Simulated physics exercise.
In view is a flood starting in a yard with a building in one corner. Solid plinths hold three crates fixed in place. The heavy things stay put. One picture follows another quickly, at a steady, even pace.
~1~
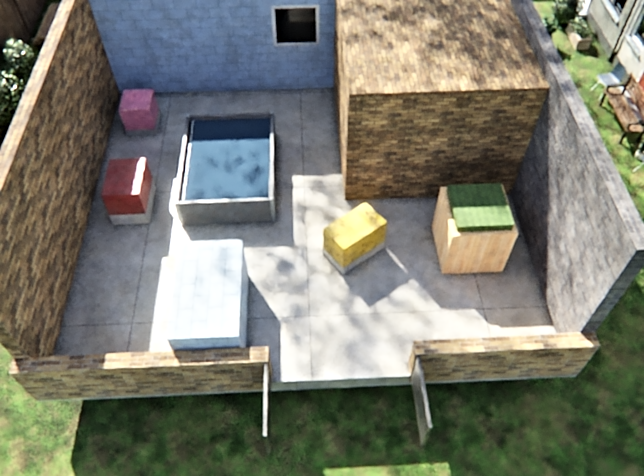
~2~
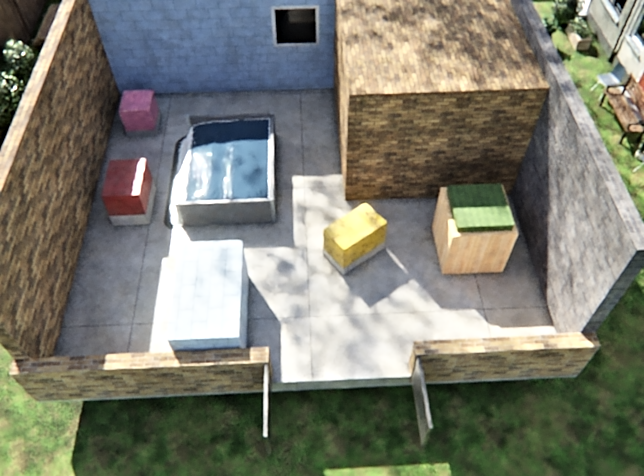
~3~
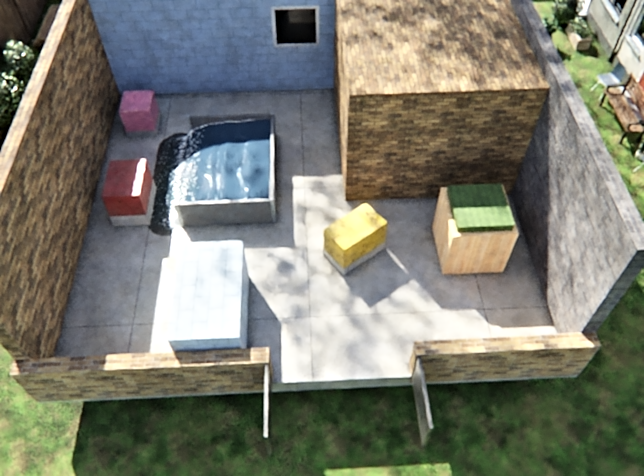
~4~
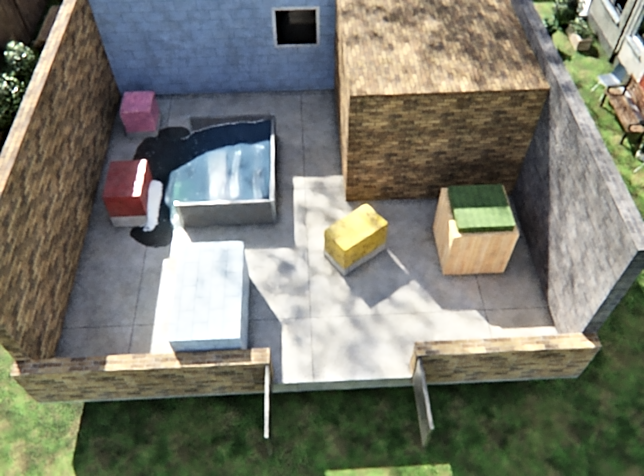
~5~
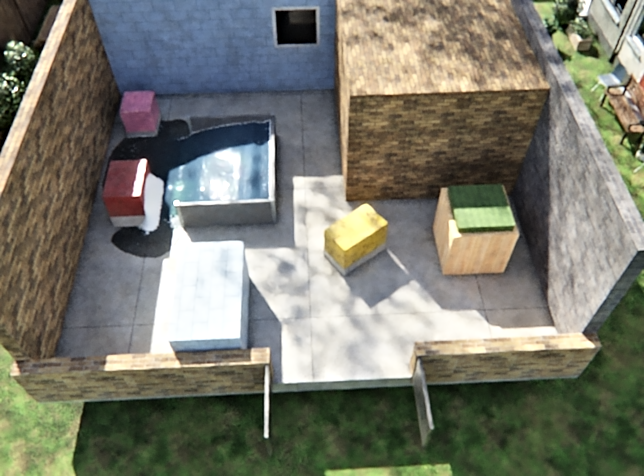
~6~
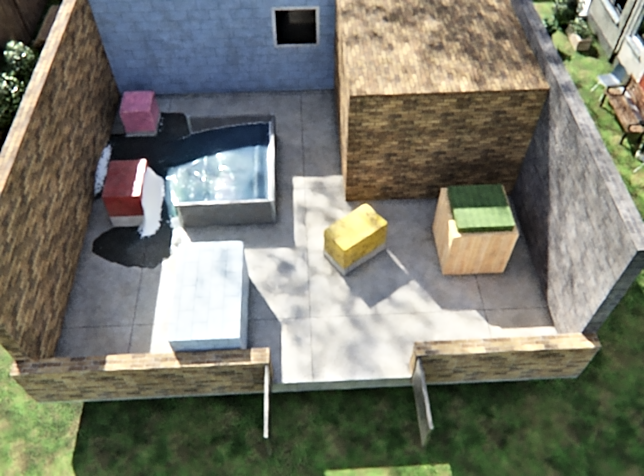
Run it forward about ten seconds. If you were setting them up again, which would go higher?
The pink crate is caught by the water; the yellow crate is safe from the water; the red crate is caught by the water.
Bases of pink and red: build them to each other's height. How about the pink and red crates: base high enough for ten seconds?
Result: Pink crate gets splashed; red crate gets splashed.
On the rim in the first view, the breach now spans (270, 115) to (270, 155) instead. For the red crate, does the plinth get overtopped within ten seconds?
In my view the red one is never reached.
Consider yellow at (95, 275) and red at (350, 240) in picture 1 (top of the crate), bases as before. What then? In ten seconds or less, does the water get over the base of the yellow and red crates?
So the yellow one gets reached and the red one stays high and dry.
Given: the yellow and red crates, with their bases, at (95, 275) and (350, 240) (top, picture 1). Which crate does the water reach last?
I'd say it is the one in red.
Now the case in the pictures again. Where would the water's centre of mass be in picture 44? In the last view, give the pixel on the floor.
Roughly (193, 199).
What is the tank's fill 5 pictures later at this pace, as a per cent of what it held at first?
My reading is roughly 48 in a hundred.
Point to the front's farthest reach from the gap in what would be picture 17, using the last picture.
Look around (50, 379).
A moment on, water covers 25 % of the floor; the pink crate water round its plinth, the yellow crate not reached, the red crate water round its plinth.
Next, water covers 35 % of the floor; the pink crate water round its plinth, the yellow crate not reached, the red crate water round its plinth.
Then, water covers 40 % of the floor; the pink crate water round its plinth, the yellow crate not reached, the red crate water round its plinth.
Later, water covers 55 % of the floor; the pink crate water round its plinth, the yellow crate water round its plinth, the red crate water round its plinth.
In the end, water covers 80 % of the floor; the pink crate was topped, the yellow crate stayed above the water, the red crate was topped.
